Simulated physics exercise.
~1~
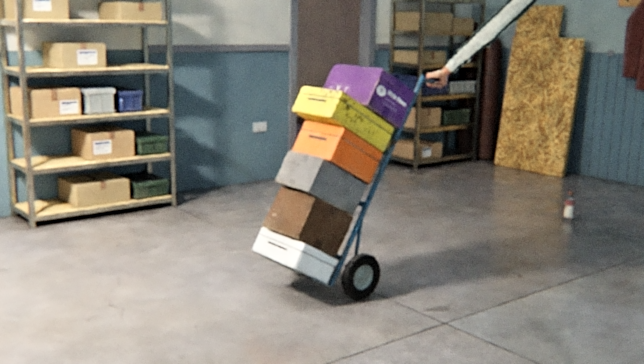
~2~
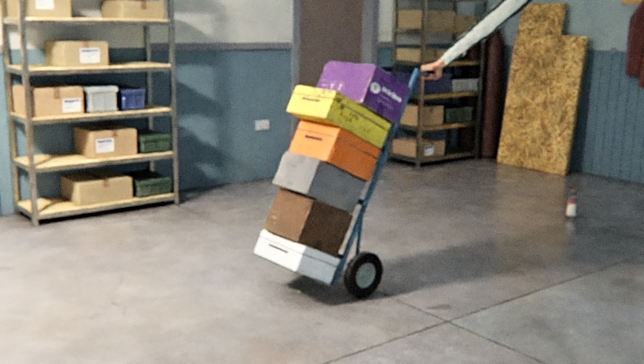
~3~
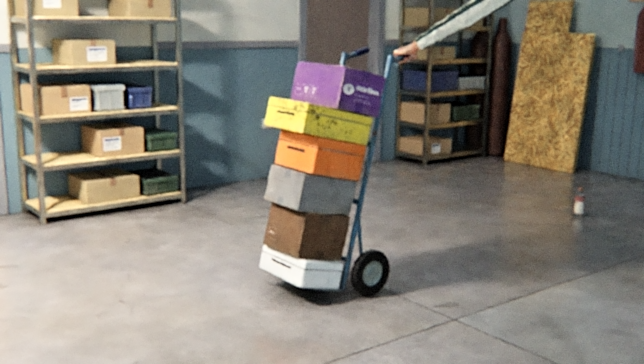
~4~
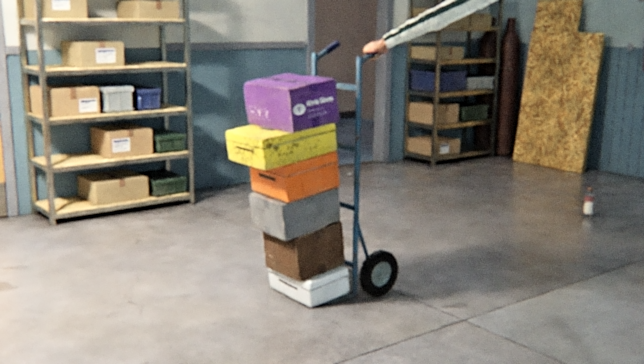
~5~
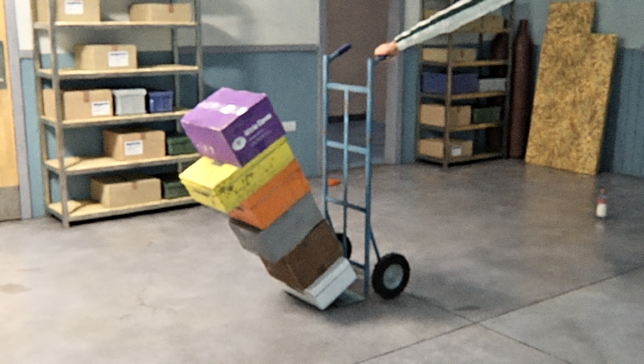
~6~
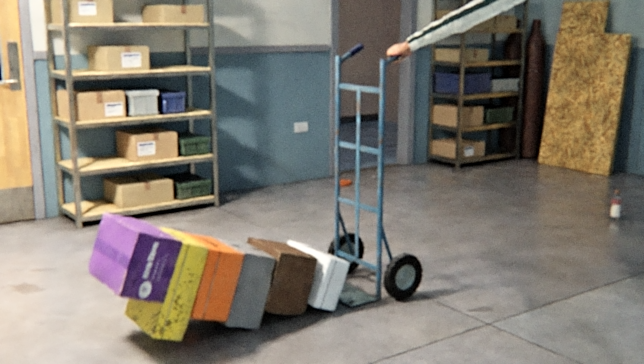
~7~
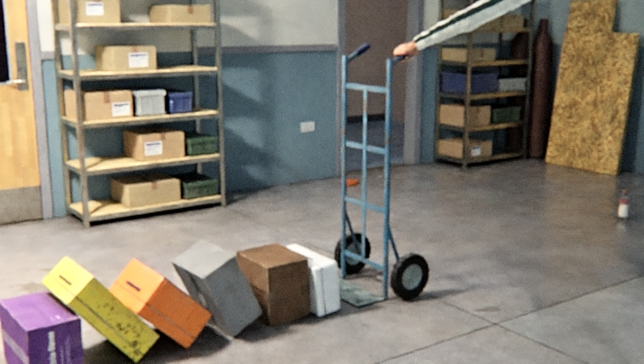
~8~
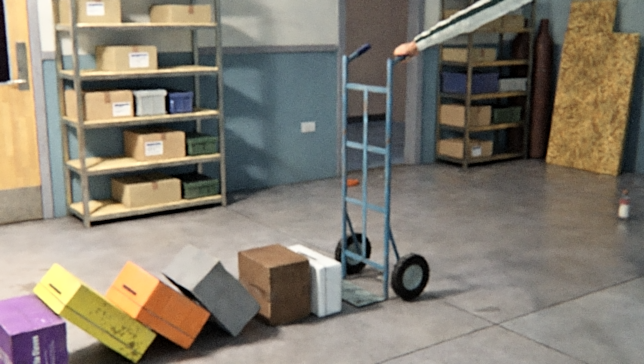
In a storeroom with shelves of boxes along the wall, a hand tips a blue sack truck upright, carrying a tall stack of six boxes. From the bottom they run white, brown, grey, orange, yellow and purple. As the truck comes upright, the stack keeps going and leans away to the left. The whole column topples off together, and the boxes hit the floor in a row, purple farthest out. They spread and tumble a little further, leaving the yellow, orange and grey ones slanted against each other. The white one ends tipped over beside the upright truck, still held by the hand.
